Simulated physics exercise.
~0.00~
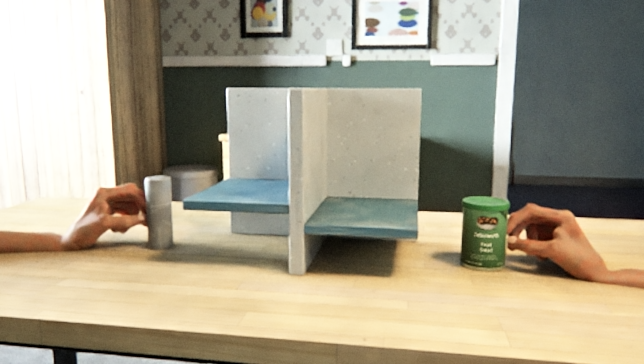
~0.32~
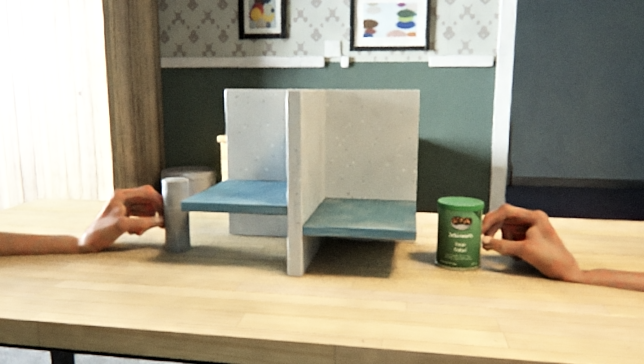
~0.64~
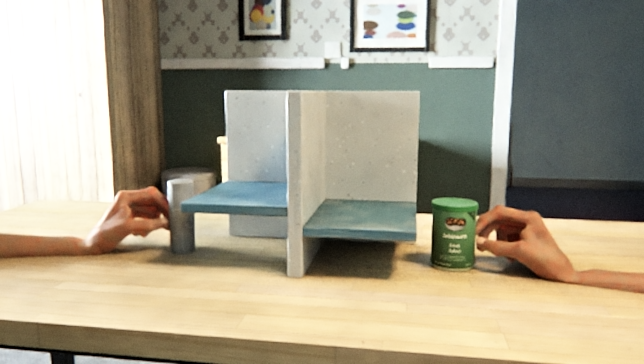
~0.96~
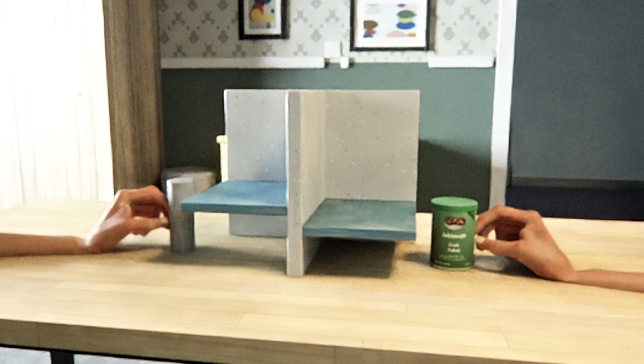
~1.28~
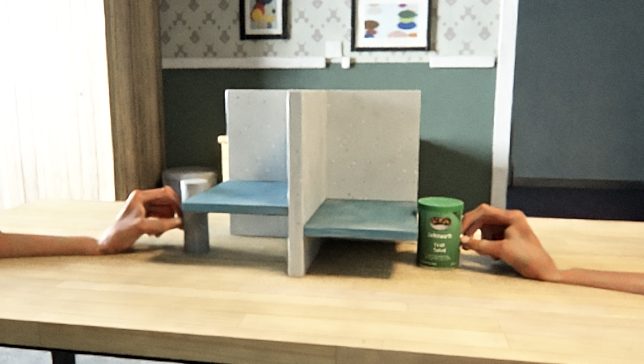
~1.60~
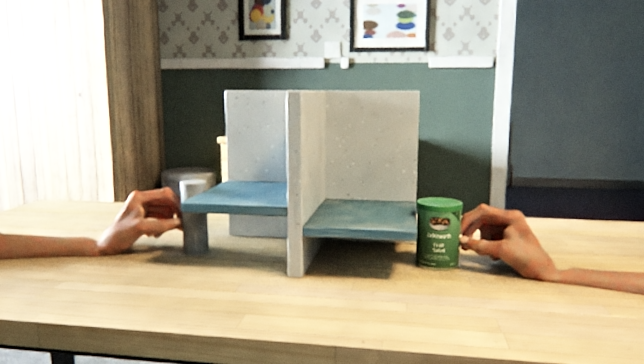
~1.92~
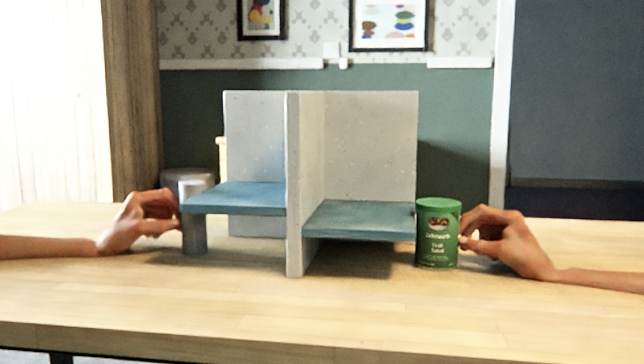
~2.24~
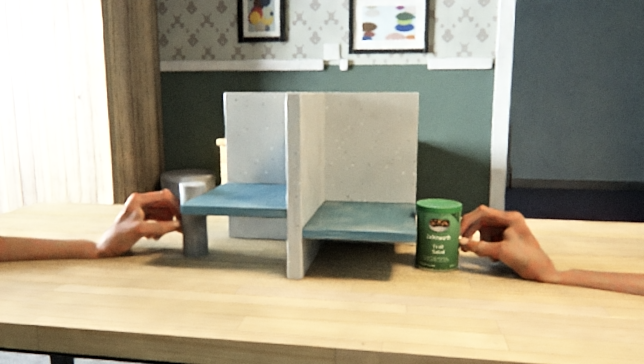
The clip opens on a wooden table where a pale upright stand holds two blue shelves, the left one slightly higher than the right. A hand at the left holds a grey candle, and a hand at the right holds a green tin. Both hands push inward, sliding the candle right and the tin left toward the shelves. They pause briefly, then push a little closer until each object reaches the edge of a shelf. There both stop, too tall to go under, and they remain upright at the openings with the hands still beside them.
